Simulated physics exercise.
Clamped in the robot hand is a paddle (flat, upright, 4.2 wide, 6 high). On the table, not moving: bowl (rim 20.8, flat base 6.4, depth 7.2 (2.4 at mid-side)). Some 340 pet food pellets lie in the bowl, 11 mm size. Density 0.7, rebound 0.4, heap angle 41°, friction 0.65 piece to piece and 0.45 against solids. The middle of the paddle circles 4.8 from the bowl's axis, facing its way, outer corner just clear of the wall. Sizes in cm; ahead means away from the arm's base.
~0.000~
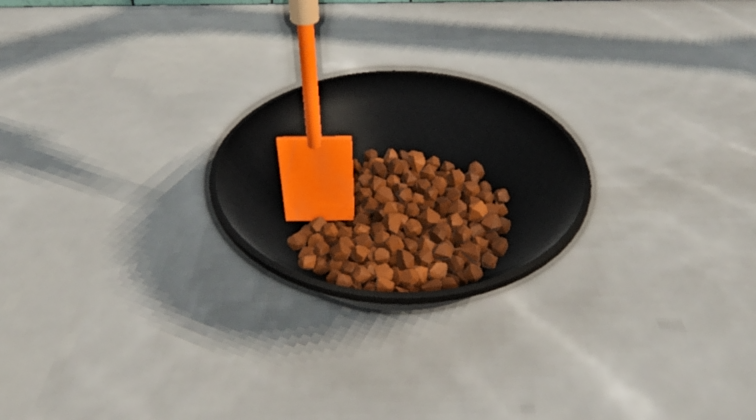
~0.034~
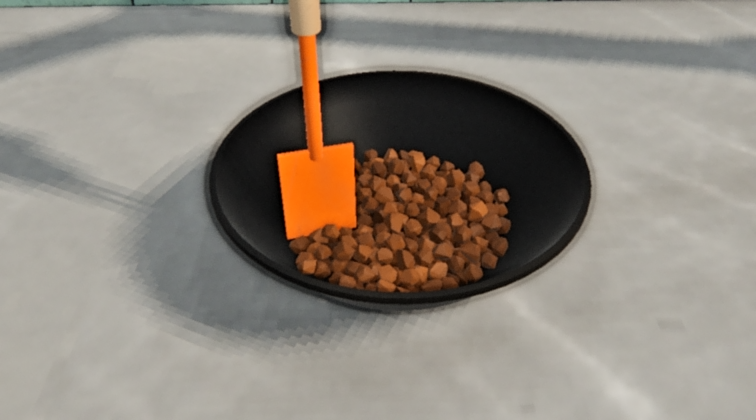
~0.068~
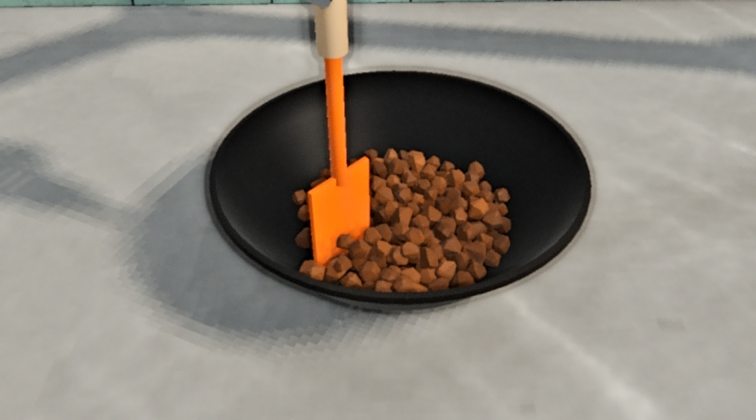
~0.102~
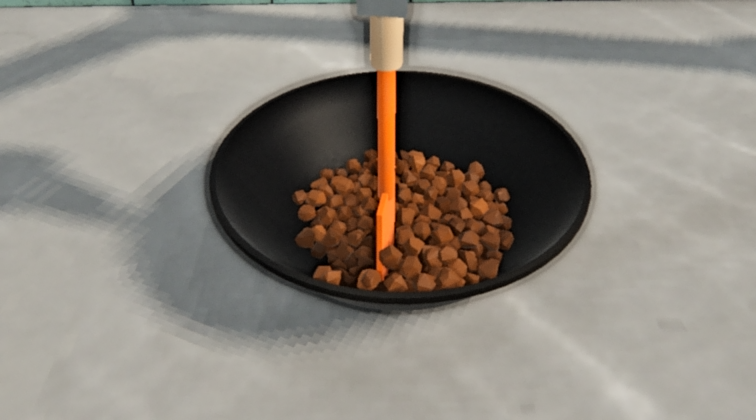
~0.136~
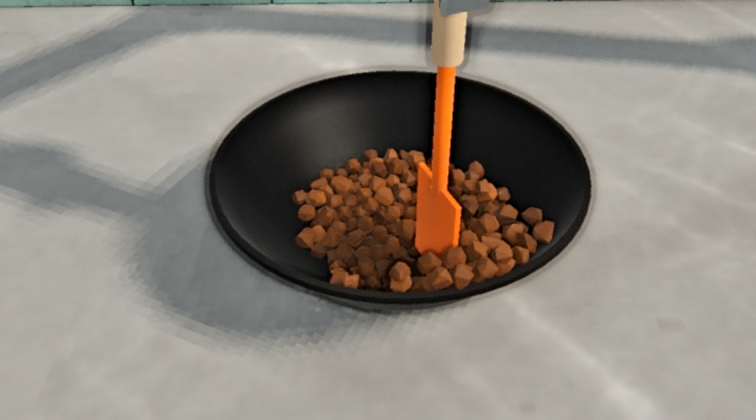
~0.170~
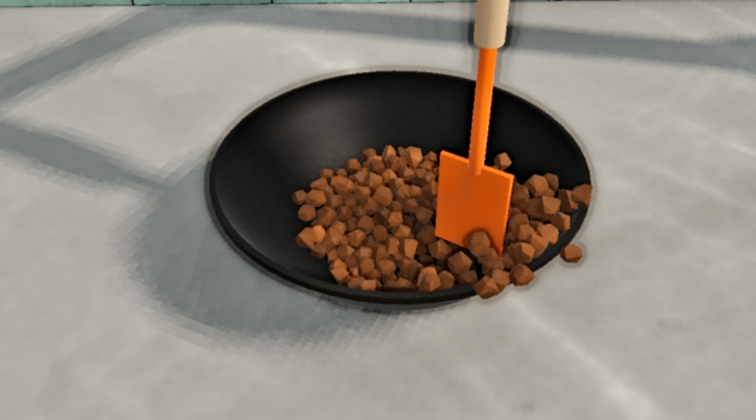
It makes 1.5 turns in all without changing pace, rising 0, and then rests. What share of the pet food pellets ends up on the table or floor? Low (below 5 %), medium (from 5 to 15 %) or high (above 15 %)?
A high share, above 15 %, ends on the table or floor.
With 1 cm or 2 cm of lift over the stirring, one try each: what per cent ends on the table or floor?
Some 15 and 5 per cent.
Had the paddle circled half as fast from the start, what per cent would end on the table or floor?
In that case some 0 per cent.
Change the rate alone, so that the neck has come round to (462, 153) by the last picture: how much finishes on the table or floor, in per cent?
About 15 per cent.
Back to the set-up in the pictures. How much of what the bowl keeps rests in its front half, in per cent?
About 40 per cent.
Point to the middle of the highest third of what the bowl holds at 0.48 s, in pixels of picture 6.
At about (371, 252).
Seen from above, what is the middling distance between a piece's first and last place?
Some 9 cm.
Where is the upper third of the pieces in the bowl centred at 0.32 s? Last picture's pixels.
Near (338, 127).
After 0.32 s, 296° round, highest piece 11 above the table; 315 in the bowl, 11 on the table or floor, 16 in flight or on the tool.
After 0.48 s, 86° round, highest piece 9 above the table; 281 in the bowl, 37 on the table or floor, 24 in flight or on the tool.
After 0.76 s, 180° round, highest piece 8 above the table; 265 in the bowl, 75 on the table or floor, 2 in flight or on the tool.
After 1.46 s, 180° round, highest piece 6 above the table; 265 in the bowl, 77 on the table or floor.
At rest, 265 in the bowl, 77 on the table or floor. That is 23 % on the table or floor.
